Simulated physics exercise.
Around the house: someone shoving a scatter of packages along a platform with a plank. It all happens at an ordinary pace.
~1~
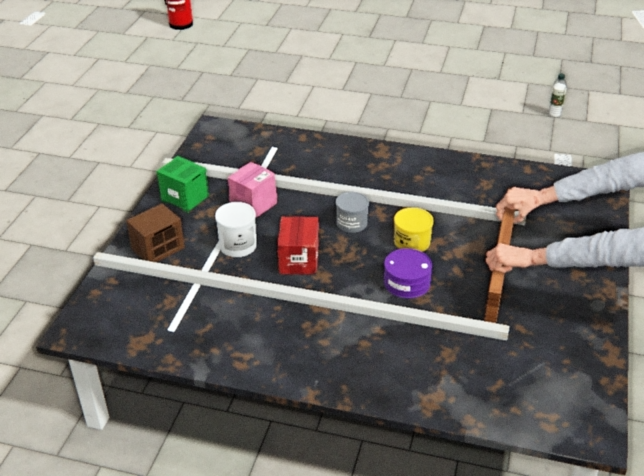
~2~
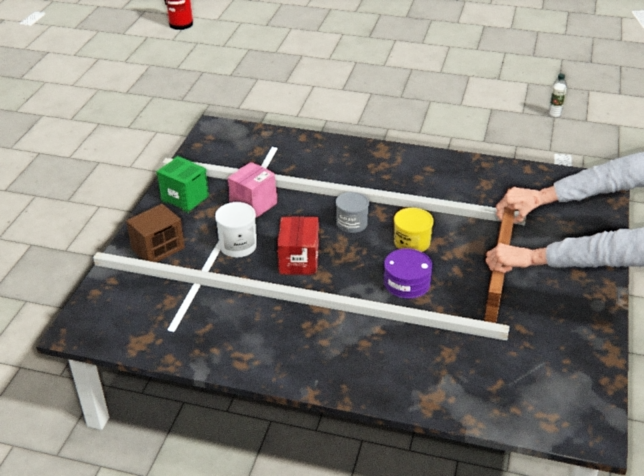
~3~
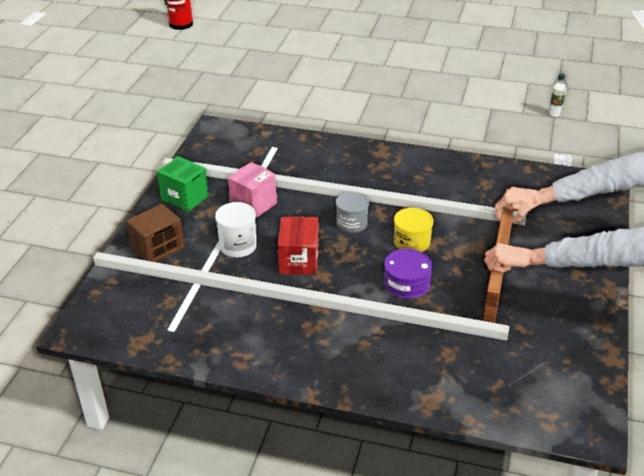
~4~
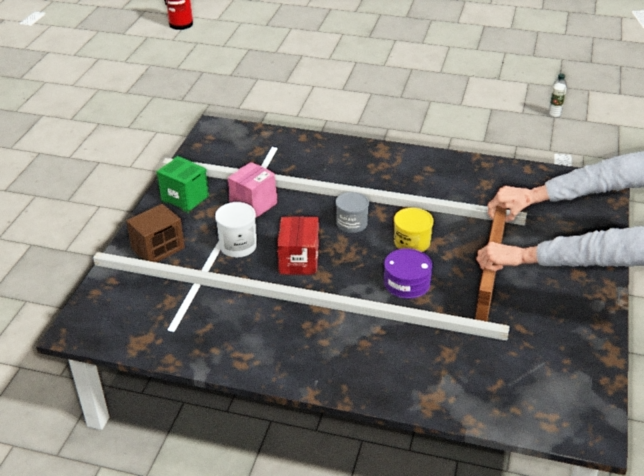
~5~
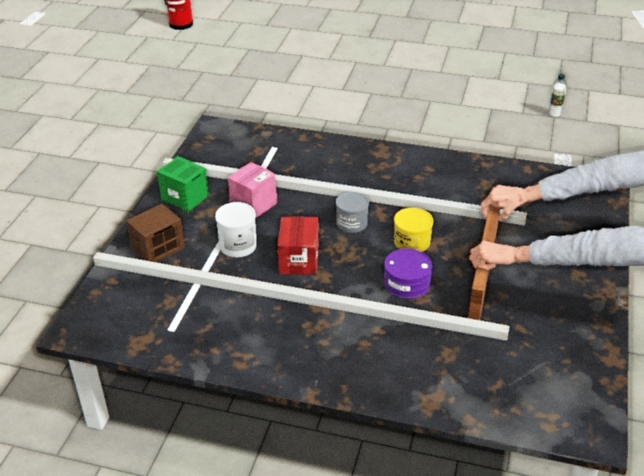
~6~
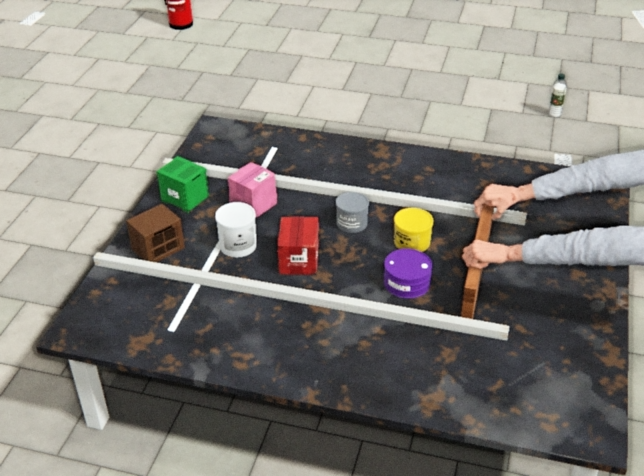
On a dark speckled table above paving, two hands sliding a wooden plank slightly left between white rails, the colourful containers staying still.
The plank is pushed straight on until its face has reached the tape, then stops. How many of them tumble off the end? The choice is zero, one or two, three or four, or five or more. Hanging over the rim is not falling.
The number that fall off is zero.
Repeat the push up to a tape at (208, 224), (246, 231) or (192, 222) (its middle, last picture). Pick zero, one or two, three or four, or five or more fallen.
Taking them in turn, 1 or 2; zero; either one or two.
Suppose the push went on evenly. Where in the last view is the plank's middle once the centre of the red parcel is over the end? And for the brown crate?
Its middle is around (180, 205) and around (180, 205).
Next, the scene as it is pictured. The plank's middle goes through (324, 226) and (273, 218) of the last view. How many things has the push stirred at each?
First 5, then 6.
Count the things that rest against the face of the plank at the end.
It touches 3.
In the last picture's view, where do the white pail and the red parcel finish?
The white pail stops around (148, 197); the red parcel around (176, 210).
Soon after, none off yet; green tote at rest near (183, 185); brown crate at rest near (156, 234); pink parcel at rest near (252, 190).
At rest, the number that fall off is zero.
